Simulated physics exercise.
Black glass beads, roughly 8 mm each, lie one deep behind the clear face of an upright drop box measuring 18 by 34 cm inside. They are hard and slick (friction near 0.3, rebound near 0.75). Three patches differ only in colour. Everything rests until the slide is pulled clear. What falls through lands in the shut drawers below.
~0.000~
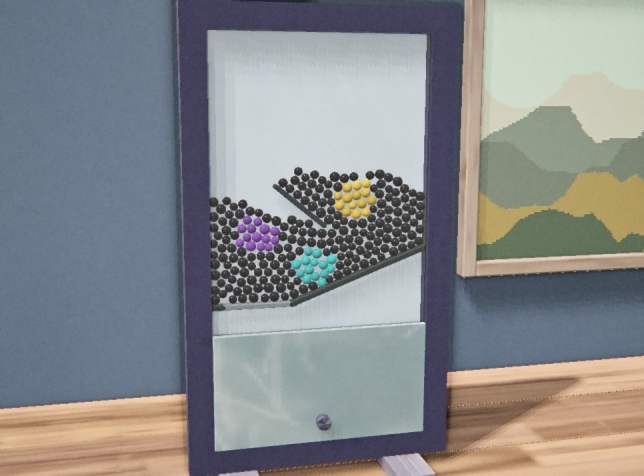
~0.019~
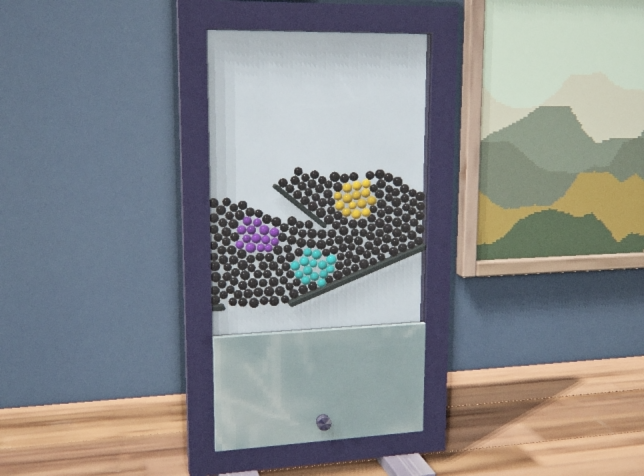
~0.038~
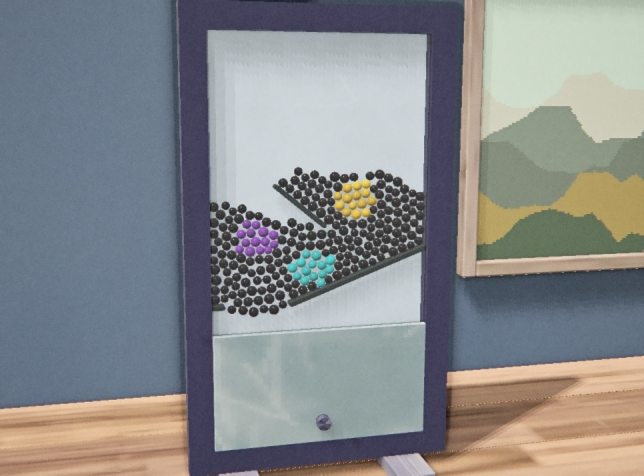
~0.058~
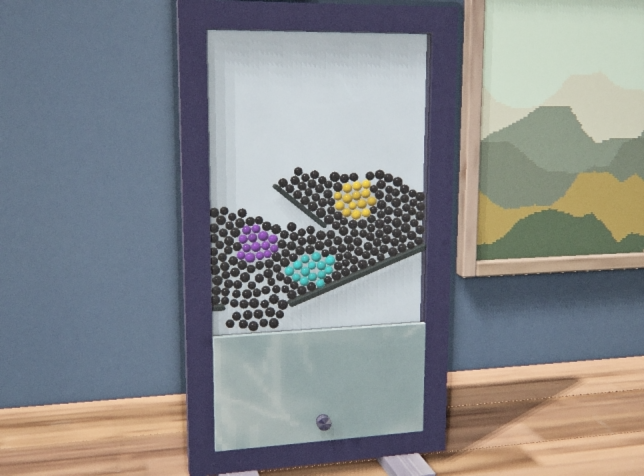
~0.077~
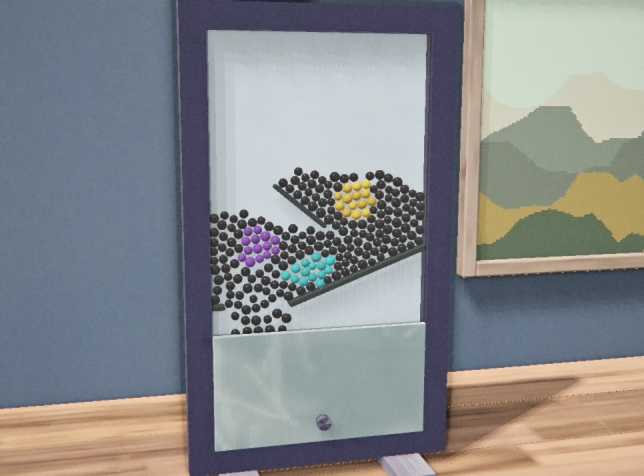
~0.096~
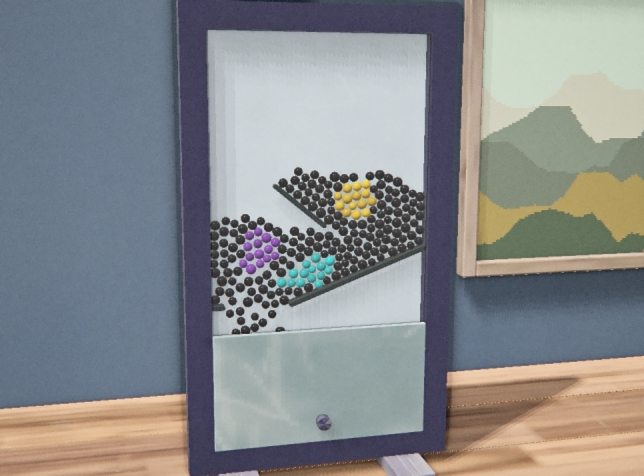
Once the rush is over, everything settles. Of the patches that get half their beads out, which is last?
Answer: Yellow.
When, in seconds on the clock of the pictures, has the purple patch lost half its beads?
Near 0.2 s.
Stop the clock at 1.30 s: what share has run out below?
Roughly 100 per cent.
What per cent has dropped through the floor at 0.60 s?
About 75 per cent.
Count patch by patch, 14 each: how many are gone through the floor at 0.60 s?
Purple 14, yellow 8, turquoise 14.
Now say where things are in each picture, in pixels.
In the first frame, about 240 beads; beads centred (312, 233); purple patch (257, 236); yellow patch (355, 200); turquoise patch (315, 267); slide (219, 307) to (295, 303).
In the second frame, beads centred (312, 234); 0 out.
In the third frame, beads centred (312, 236); 6 out.
In the fourth frame, beads centred (311, 240); 11 out.
In the fifth frame, beads centred (320, 236); 18 out.
In the sixth frame, beads centred (319, 237); 25 out; purple patch (259, 251); yellow patch (355, 200); turquoise patch (310, 273); wall ends (291, 303) to (426, 245), (276, 187) to (323, 225).
By 0.25 s, 35 % are out; out of 14, purple 12, yellow 0, turquoise 3.
By 0.60 s, 75 % are out; out of 14, purple 14, yellow 7, turquoise 14.
By 1.30 s, 100 % are out; out of 14, purple 14, yellow 14, turquoise 14.
Settled by 1.5 s, 100 % are out; out of 14, purple 14, yellow 14, turquoise 14; half out at purple 0.22 s, yellow 0.60 s, turquoise 0.35 s.
